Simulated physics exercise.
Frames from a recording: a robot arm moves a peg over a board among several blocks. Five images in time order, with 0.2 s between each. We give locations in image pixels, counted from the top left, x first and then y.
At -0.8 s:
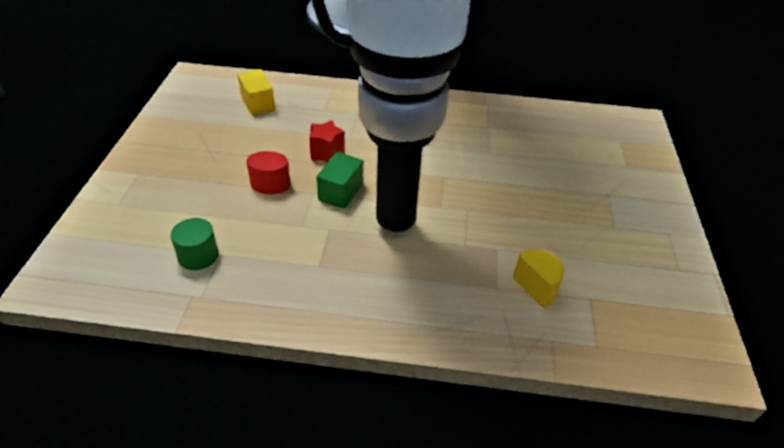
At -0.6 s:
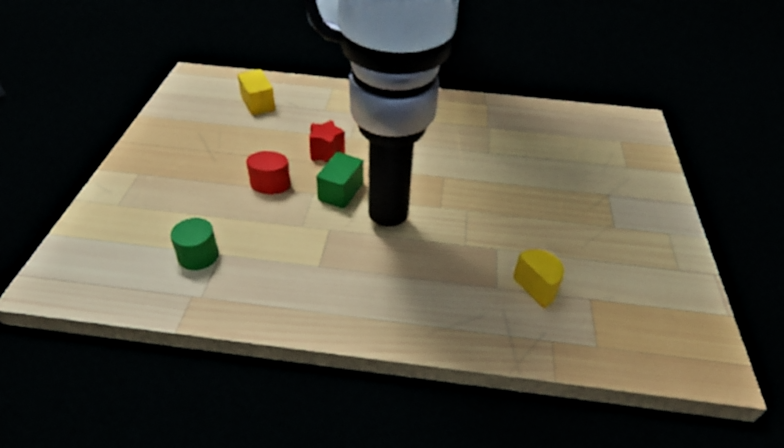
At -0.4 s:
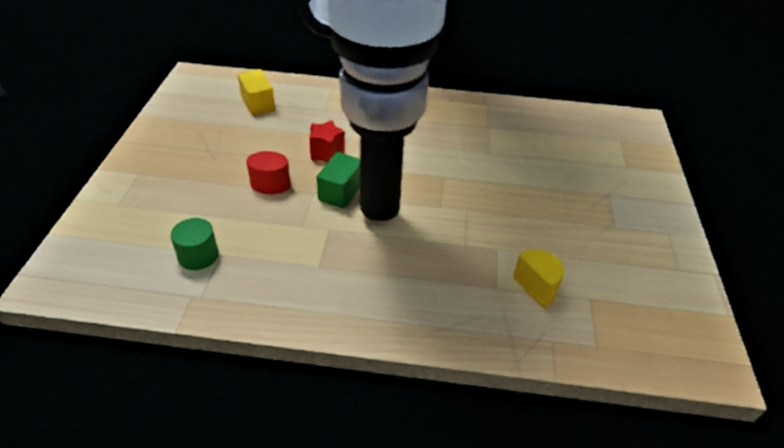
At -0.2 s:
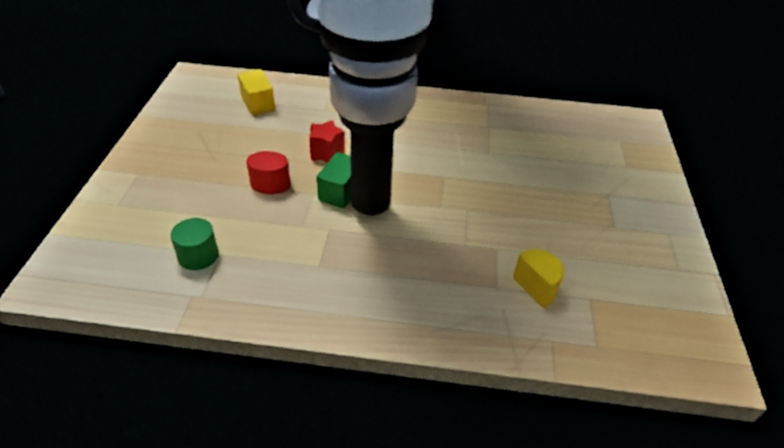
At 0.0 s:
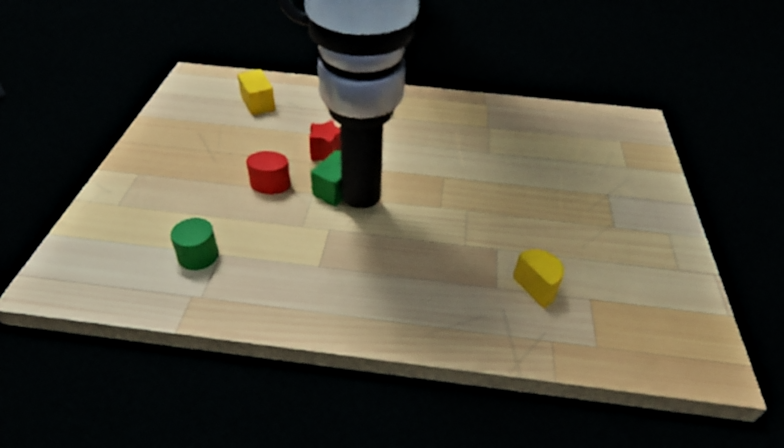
At first, a robot arm holds a black peg upright over a wooden board, to the right of a cluster of red and green blocks, with other green and yellow blocks farther out. The peg glides steadily left and slightly away toward the green block, which then shifts slightly left while the others stay still.
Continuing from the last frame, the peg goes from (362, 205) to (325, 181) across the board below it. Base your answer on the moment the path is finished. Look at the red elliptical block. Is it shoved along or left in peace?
Left in place.
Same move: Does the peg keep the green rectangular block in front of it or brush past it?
At the end of the path, the peg is still pushing the green rectangular block ahead of it.
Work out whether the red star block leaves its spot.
Shifted.
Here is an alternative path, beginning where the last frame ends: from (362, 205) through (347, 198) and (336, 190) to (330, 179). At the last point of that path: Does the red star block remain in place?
No
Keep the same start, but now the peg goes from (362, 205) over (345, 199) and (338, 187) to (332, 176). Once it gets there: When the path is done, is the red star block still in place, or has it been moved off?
Here the red star block moves off its spot.
On the path given first. Halfway along, peg at (343, 183); green rectangular block at (319, 153).
At the end, peg at (325, 171); red elliptical block not moved; red star block at (324, 123), turned 25° clockwise; green rectangular block at (301, 142), turned 15° clockwise.
